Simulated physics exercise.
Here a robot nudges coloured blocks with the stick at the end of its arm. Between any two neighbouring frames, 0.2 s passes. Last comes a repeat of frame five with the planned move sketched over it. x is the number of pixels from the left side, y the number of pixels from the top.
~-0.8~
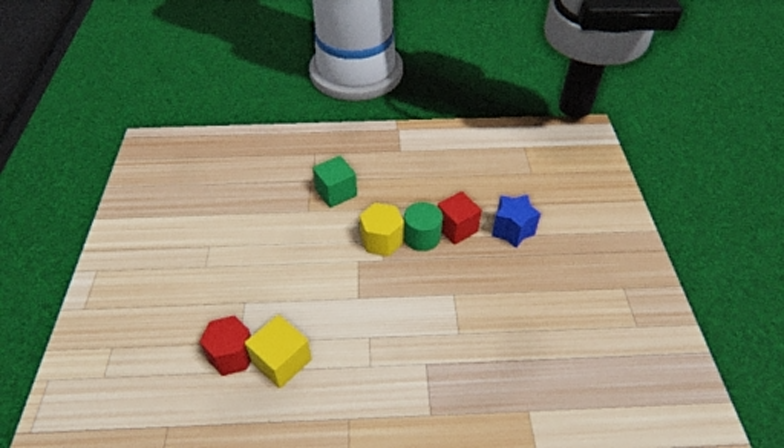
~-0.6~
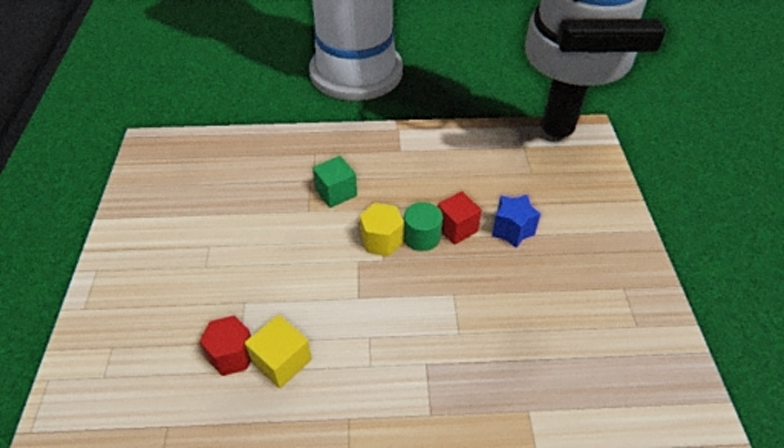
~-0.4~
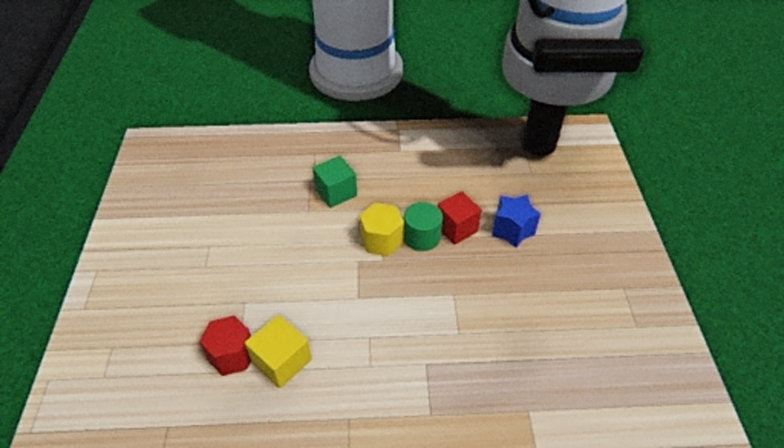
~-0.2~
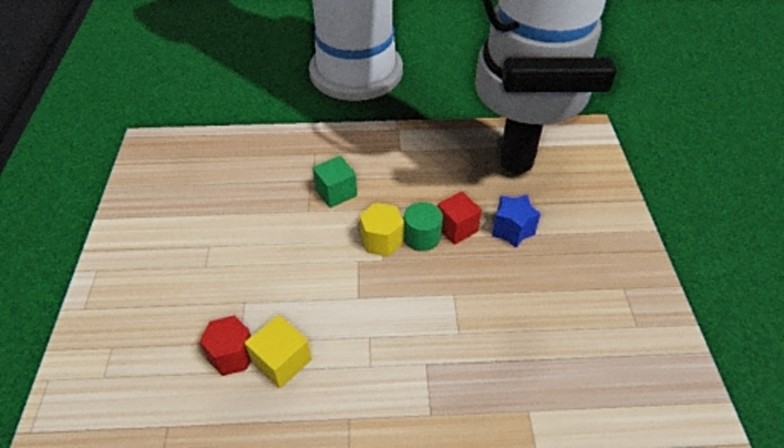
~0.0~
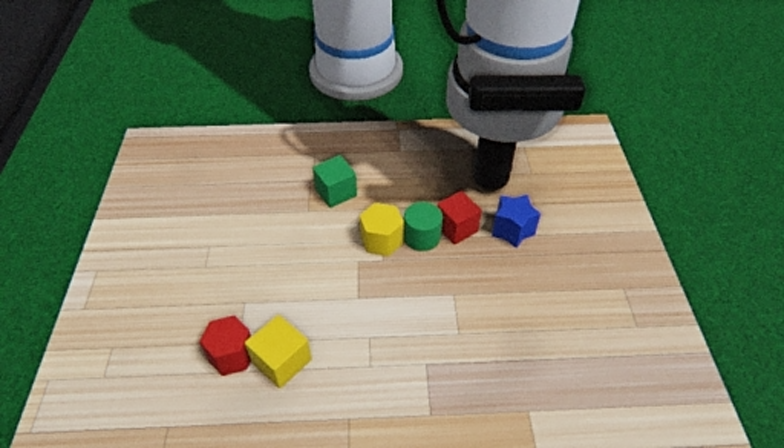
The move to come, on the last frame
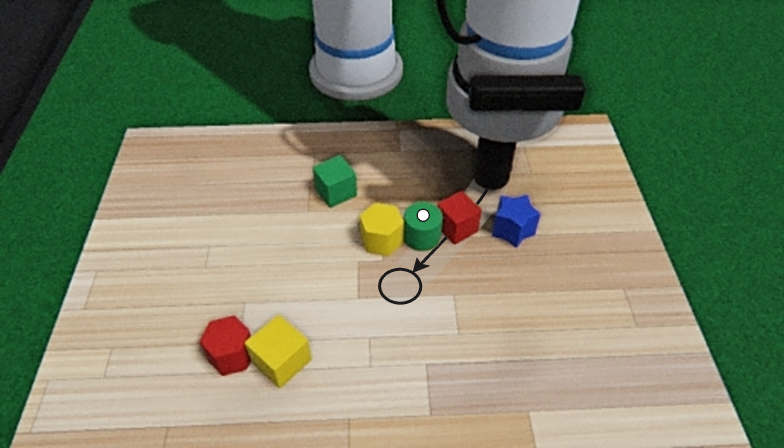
On a wooden board set on green, a robot arm moved its black stick in from the upper right toward the row of coloured blocks, and none of the blocks moved.
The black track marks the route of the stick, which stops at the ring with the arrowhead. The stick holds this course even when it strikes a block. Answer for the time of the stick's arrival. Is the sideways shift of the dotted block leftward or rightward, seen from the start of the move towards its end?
The answer is right.
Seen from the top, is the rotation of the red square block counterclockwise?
Yes.
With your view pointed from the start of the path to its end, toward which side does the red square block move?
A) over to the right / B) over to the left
B
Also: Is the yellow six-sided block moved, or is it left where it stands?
That block ends up displaced.
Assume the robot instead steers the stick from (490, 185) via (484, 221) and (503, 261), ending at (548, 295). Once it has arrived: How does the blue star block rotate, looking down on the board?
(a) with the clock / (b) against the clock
I choose b.
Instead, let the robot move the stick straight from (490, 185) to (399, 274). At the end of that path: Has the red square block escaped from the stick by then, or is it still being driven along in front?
Gone from the front.
The line goes from (490, 185) through (451, 233) to (400, 286); the dot is on the green round block.
The first path, step by step. One third of the way, stick (467, 210); yellow six-sided block (374, 221), turned 25° clockwise; green round block (413, 228); red square block (451, 219).
Two thirds of the way, stick (435, 244); yellow six-sided block (369, 221), turned 40° clockwise; green round block (400, 243); red square block (441, 259), turned 55° anticlockwise.
At the end, stick (400, 279); yellow six-sided block (367, 222), turned 45° clockwise; green round block (358, 263); red square block (439, 279), turned 105° anticlockwise; blue star block unmoved.
